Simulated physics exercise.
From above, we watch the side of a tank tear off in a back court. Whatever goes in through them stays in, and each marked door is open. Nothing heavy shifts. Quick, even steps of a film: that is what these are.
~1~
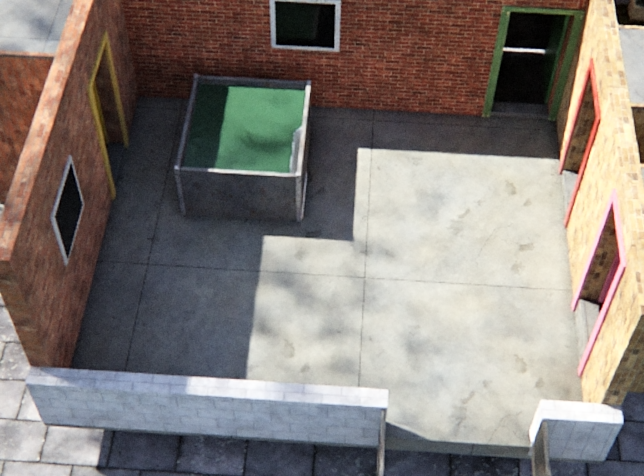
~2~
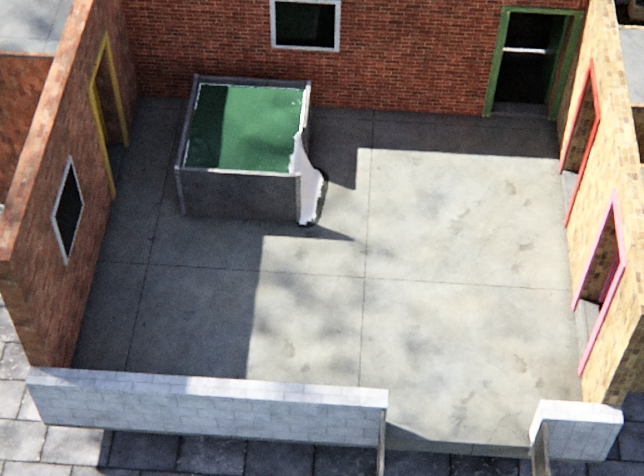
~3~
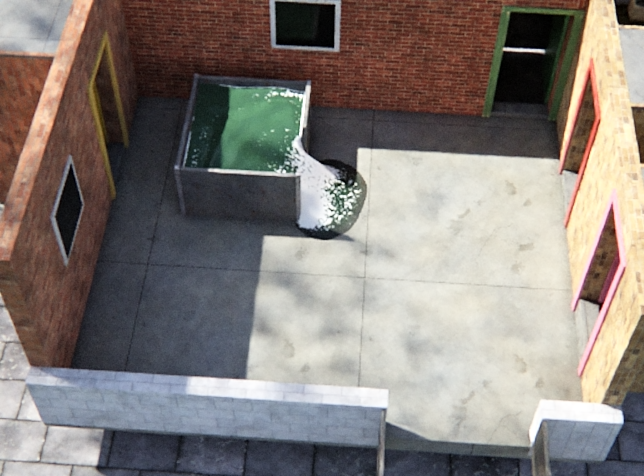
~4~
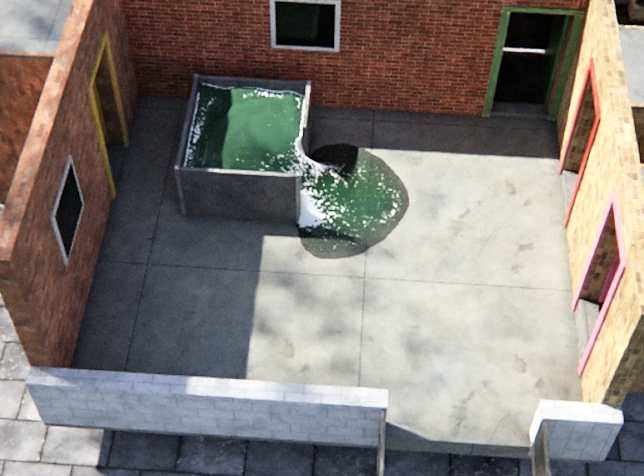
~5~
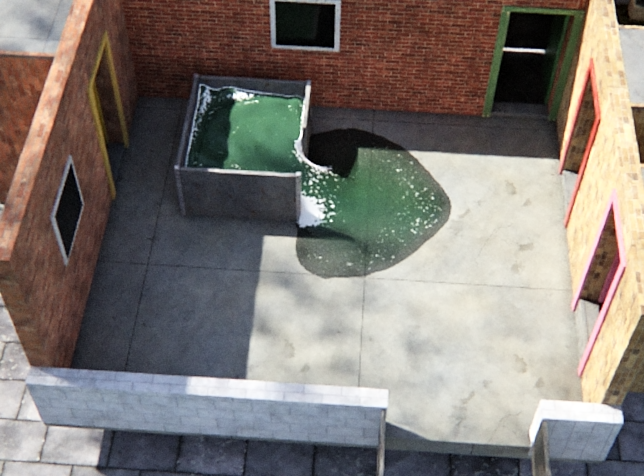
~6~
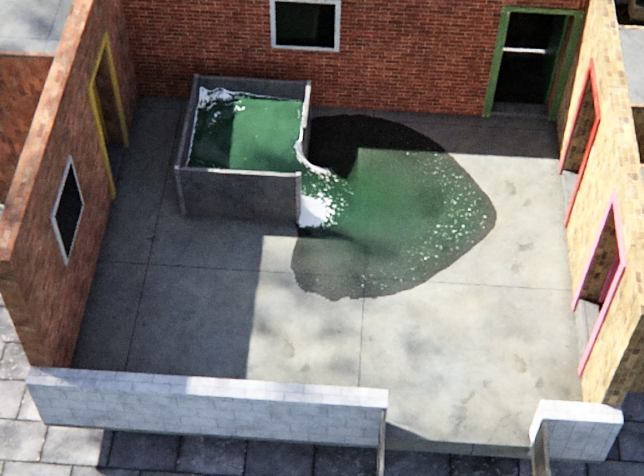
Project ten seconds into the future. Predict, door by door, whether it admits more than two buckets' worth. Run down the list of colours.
One by one: The green door gets overwhelmed honestly; the red door gets overwhelmed honestly; the pink door copes honestly; the yellow door copes honestly.
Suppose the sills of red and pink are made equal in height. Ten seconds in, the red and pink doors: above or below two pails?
The red door falls short, the pink door goes past the mark.
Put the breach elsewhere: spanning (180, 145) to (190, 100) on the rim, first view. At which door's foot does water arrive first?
Earliest is the yellow one.
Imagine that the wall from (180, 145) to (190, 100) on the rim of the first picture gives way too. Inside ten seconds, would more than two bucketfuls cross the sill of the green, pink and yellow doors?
One by one: Green stays under, pink stays under, yellow goes over.
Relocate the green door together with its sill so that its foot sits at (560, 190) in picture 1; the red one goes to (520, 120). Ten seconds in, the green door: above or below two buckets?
Answer: Green is flooded.
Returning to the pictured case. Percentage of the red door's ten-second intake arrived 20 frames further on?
Share at that point: Close to 90 in a hundred.
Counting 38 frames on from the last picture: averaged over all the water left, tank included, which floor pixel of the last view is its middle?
My reading is close to (417, 242).
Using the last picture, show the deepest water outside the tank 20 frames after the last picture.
Near (582, 432).
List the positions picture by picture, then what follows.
Still water in the water tank at (246, 128), in the first picture.
The front is at (302, 225), out from the gap at (300, 182), in the second picture.
The front is at (359, 183), out from the gap at (300, 182), in the third picture.
Water pours out at (300, 184) and has run to (404, 205), in the fourth picture.
The front is at (445, 210), out from the gap at (300, 183), in the fifth picture.
Water pours out at (300, 183) and has run to (487, 226), in the sixth picture.
A moment on, water covers 45 % of the floor; the green door wet at the sill, nothing in, the red door under two buckets in, the pink door not reached, the yellow door not reached.
Next, water covers 55 % of the floor; the green door under two buckets in, the red door far over two buckets in, the pink door wet at the sill, nothing in, the yellow door not reached.
Then, water covers 55 % of the floor; the green door over two buckets in, the red door far over two buckets in, the pink door wet at the sill, nothing in, the yellow door not reached.
Later, water covers 70 % of the floor; the green door far over two buckets in, the red door far over two buckets in, the pink door wet at the sill, nothing in, the yellow door not reached.
In the end, water covers 90 % of the floor; the green door far over two buckets in, the red door far over two buckets in, the pink door wet at the sill, nothing in, the yellow door wet at the sill, nothing in.
